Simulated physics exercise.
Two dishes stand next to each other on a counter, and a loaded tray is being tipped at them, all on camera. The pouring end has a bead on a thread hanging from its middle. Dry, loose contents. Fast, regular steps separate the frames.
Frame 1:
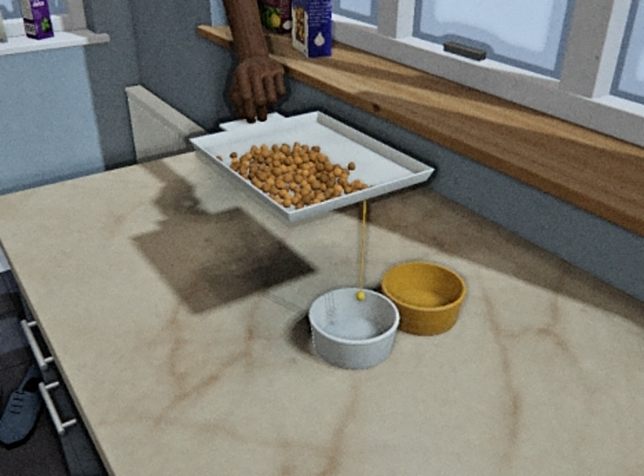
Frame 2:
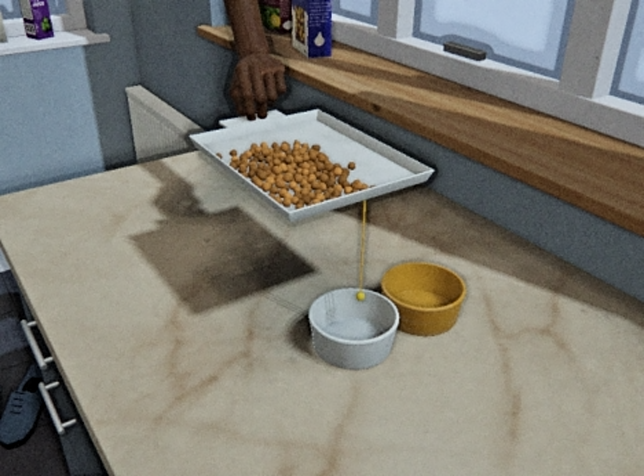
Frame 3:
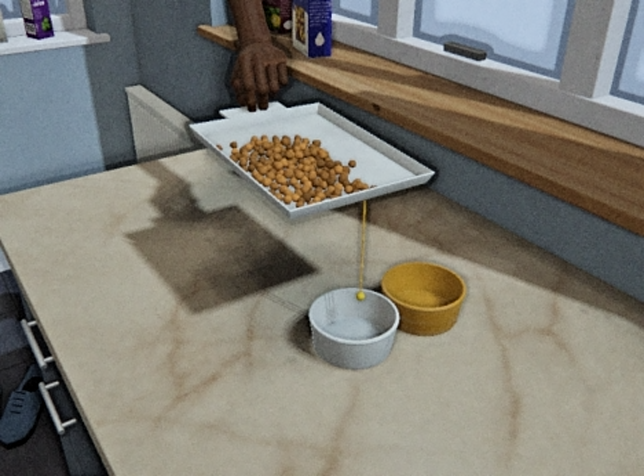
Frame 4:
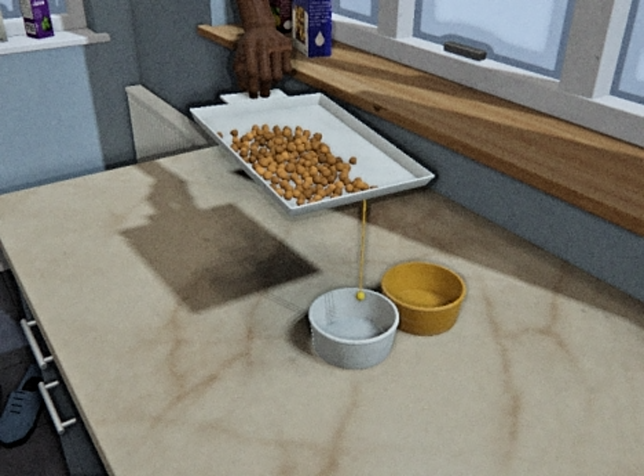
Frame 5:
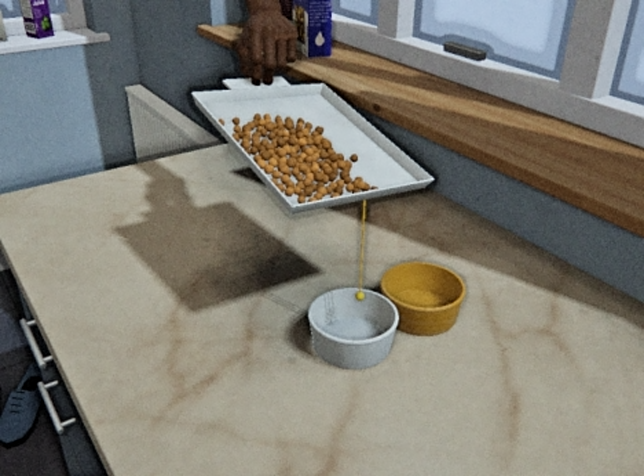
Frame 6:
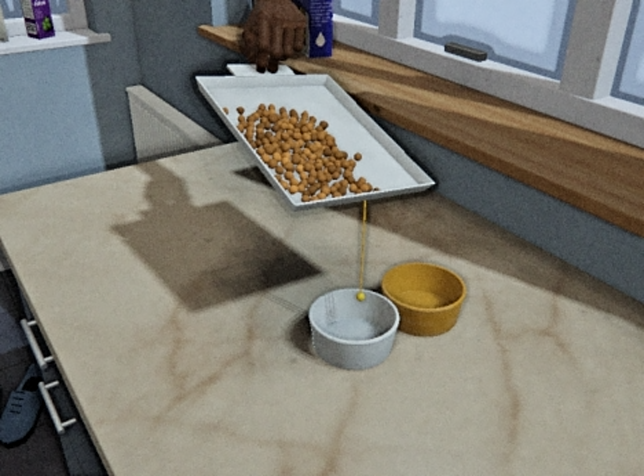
At first, a hand holds a white tray of roasted chickpeas above a marble-patterned counter, with a bead hanging on a thread over a white dish beside a yellow one. The hand then raises the tray's far end, steepening its slope, and the pouring edge slants slightly toward its right corner.
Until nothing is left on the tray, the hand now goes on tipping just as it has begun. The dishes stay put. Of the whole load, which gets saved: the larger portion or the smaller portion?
The dishes end up holding in excess of half.
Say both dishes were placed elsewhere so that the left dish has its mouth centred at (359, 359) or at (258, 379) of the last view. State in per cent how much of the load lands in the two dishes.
About 40 per cent first, then about 0 per cent.
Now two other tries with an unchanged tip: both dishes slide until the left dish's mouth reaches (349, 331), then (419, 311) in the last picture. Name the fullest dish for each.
The dish at right, then the dish at left.
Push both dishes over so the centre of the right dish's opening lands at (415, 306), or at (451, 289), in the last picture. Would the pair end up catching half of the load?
Well, in excess of half at the first spot and in excess of half at the second.
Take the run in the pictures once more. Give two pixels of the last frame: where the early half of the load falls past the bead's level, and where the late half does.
Points: About (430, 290), then about (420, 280).
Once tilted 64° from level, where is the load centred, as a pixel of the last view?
Centre estimate: (392, 186).
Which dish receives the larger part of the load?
Observation: The greater share ends in the dish at the right.
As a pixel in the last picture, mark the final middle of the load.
Last view, centre at rest - approx. (420, 313).
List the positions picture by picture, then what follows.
Corners of the pouring end near (291, 210) and (427, 169), level; middle of the load near (291, 175), roasted chickpeas; left dish near (380, 349); right dish near (450, 317); bead on its thread near (360, 296), in the first picture.
Corners of the pouring end near (291, 209) and (427, 170), level; middle of the load near (291, 174), in the second picture.
Corners of the pouring end near (292, 207) and (428, 171), tipped barely, lowest at the right corner; middle of the load near (291, 169), in the third picture.
Corners of the pouring end near (293, 205) and (428, 174), tipped a little, lowest at the right corner; middle of the load near (292, 163), in the fourth picture.
Corners of the pouring end near (294, 202) and (428, 177), tipped a little, lowest at the right corner; middle of the load near (292, 152), in the fifth picture.
Corners of the pouring end near (297, 201) and (428, 181), tipped clearly, lowest at the right corner; middle of the load near (306, 153); left dish near (380, 350); right dish near (450, 317), in the sixth picture.
Shortly afterwards, tray tipped steeply; the bulk on the tray; a little in the right dish; only a few outside both; near a quarter in the air.
Next, tray tipped past a quarter turn; a little in the left dish; near two thirds in the right dish; near a quarter outside both; a little in the air.
Some moments later, tray tipped past a quarter turn; a little in the left dish; near two thirds in the right dish; near a quarter outside both.
In the end, tray tipped past a quarter turn; a little in the left dish; near two thirds in the right dish; near a quarter outside both.
